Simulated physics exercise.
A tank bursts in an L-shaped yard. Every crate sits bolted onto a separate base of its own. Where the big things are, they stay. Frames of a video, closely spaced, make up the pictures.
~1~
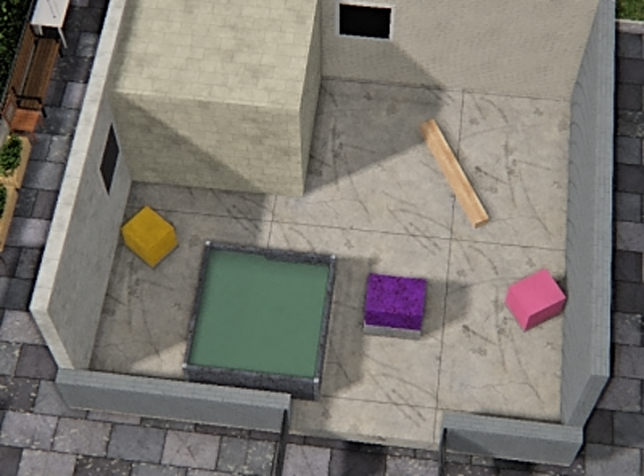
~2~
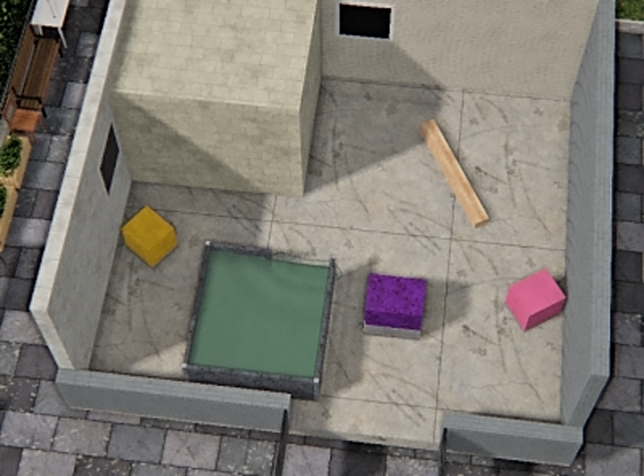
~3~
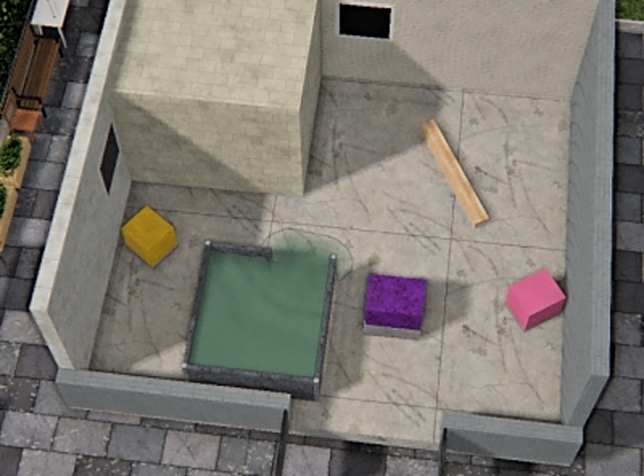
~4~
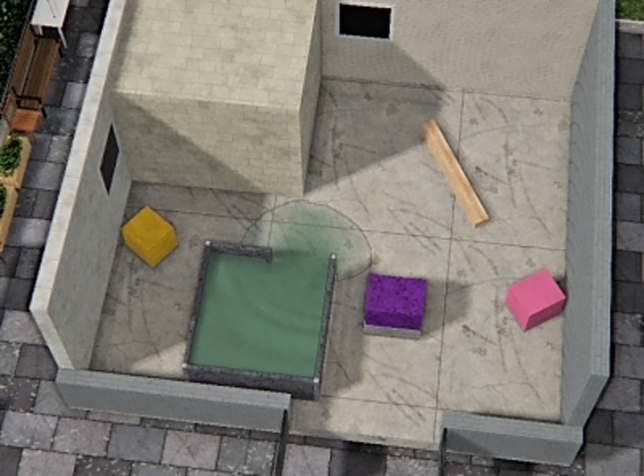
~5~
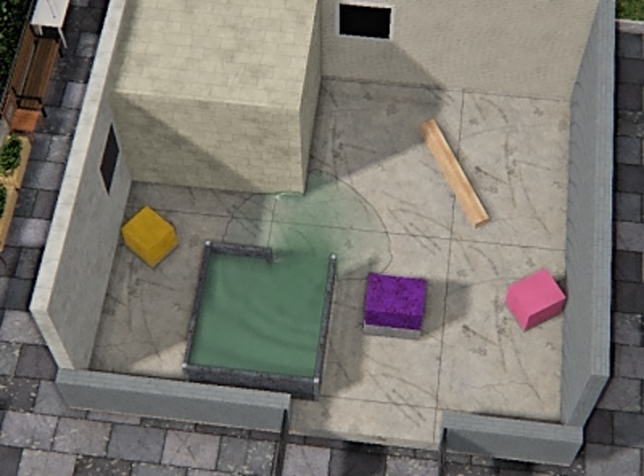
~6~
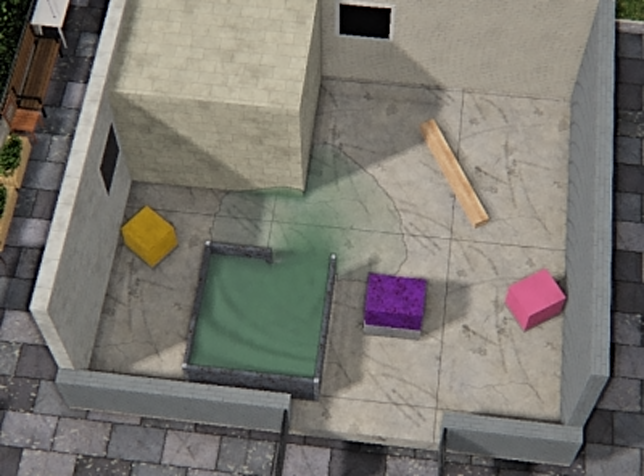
Green water in a dark-rimmed open tank sits still, then ripples as a gap opens on the tank's far side. It pours out onto the stone floor in a small pale green patch, then spreads in a widening, thinning fan past the block's corner, while the yellow, purple and pink boxes stay put.
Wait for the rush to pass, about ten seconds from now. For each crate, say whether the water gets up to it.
Yellow crate: Yes; pink crate: Yes; purple crate: No.
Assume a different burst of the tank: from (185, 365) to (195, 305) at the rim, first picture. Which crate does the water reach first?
That would be the one in yellow.
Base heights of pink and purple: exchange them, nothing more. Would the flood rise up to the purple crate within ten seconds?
As it turns out, the purple crate gets reached.
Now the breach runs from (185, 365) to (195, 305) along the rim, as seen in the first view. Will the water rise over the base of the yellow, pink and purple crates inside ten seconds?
Result: Yellow is swamped; pink is swamped; purple is not reached.
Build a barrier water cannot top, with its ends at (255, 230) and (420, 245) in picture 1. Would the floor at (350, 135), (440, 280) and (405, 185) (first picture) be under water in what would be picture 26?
Taking the three spots in order: Spared, soaked, spared.
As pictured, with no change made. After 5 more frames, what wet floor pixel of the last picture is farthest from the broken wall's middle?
Around (398, 86).
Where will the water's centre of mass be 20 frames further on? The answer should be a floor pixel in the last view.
The balance point is around (314, 234).
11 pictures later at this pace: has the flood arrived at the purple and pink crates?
Note - purple: Unflooded; pink: Unflooded.
A moment on, water covers 30 % of the floor; the yellow crate water round its plinth, the pink crate not reached, the purple crate not reached.
Next, water covers 35 % of the floor; the yellow crate water round its plinth, the pink crate not reached, the purple crate not reached.
Then, water covers 60 % of the floor; the yellow crate water round its plinth, the pink crate water round its plinth, the purple crate not reached.
Later, water covers 75 % of the floor; the yellow crate water round its plinth, the pink crate water round its plinth, the purple crate water round its plinth.
In the end, water covers 95 % of the floor; the yellow crate was topped, the pink crate was topped, the purple crate stayed above the water.
